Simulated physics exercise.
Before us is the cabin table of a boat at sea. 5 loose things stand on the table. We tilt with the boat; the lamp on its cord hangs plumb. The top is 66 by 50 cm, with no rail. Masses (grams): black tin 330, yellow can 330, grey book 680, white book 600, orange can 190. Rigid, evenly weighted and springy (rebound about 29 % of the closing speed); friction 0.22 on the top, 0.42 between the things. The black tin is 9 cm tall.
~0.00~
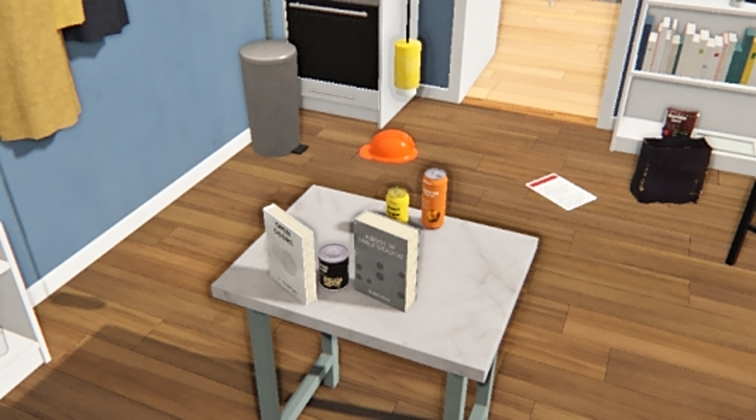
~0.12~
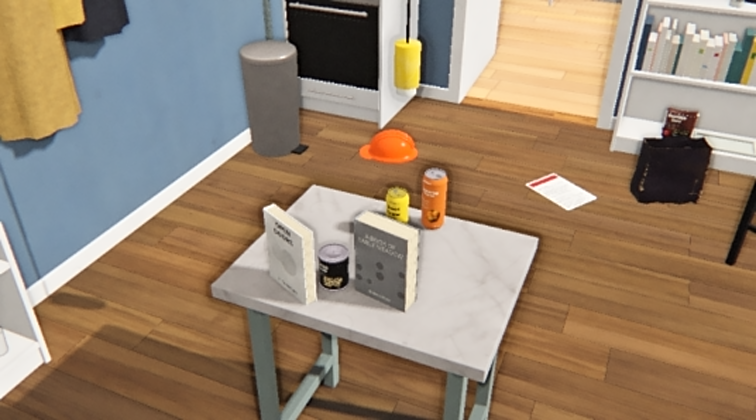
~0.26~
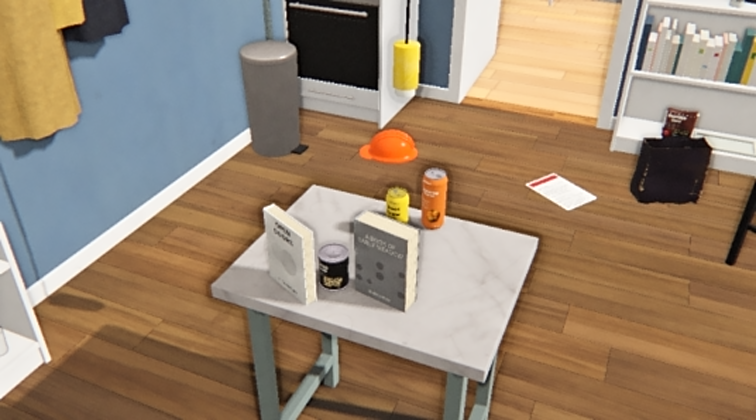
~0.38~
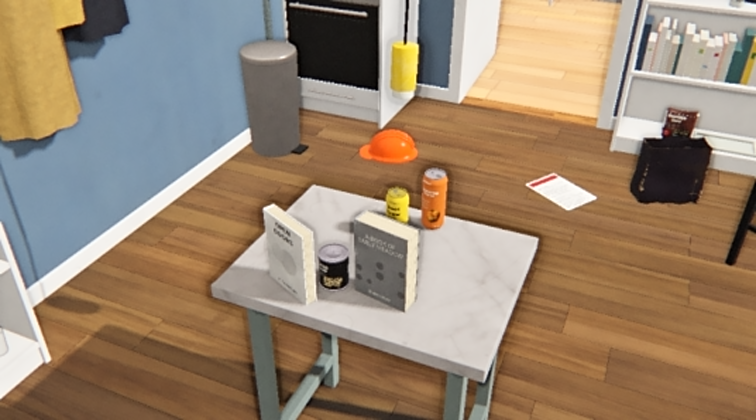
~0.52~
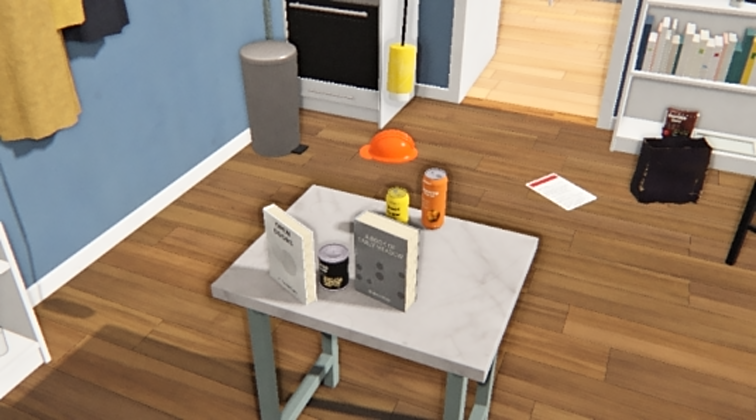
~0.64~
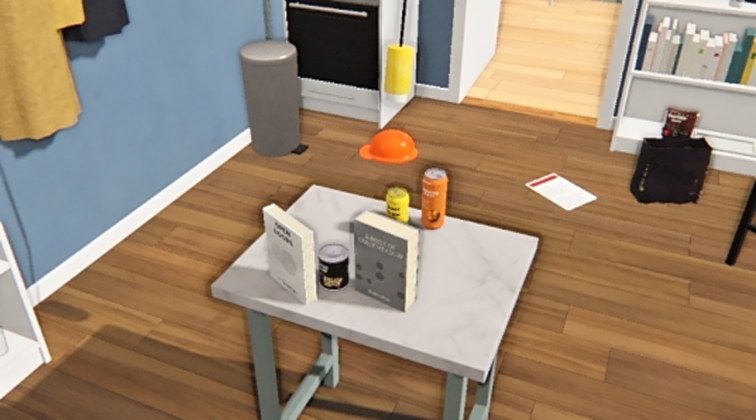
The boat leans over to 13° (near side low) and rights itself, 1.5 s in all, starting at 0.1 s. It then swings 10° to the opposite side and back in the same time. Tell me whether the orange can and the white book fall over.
The orange can stays upright and the white book tips over.
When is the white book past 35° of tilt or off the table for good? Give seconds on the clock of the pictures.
Near 1.0 s.
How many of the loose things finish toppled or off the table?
In all, 1.
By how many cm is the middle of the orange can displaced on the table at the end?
Some 0 cm.
After 1.14 s, boat heeled 9°, near side down; white book now off the table.
After 1.54 s, boat level.
After 1.74 s, boat heeled 1°, far side down.
After 2.14 s, boat heeled 8°, far side down.
In the end (3.6 s), off the table and tipped over, white book; the other 4 under 5 cm from the start. At the end, from the last picture's camera, orange can near (434, 200).
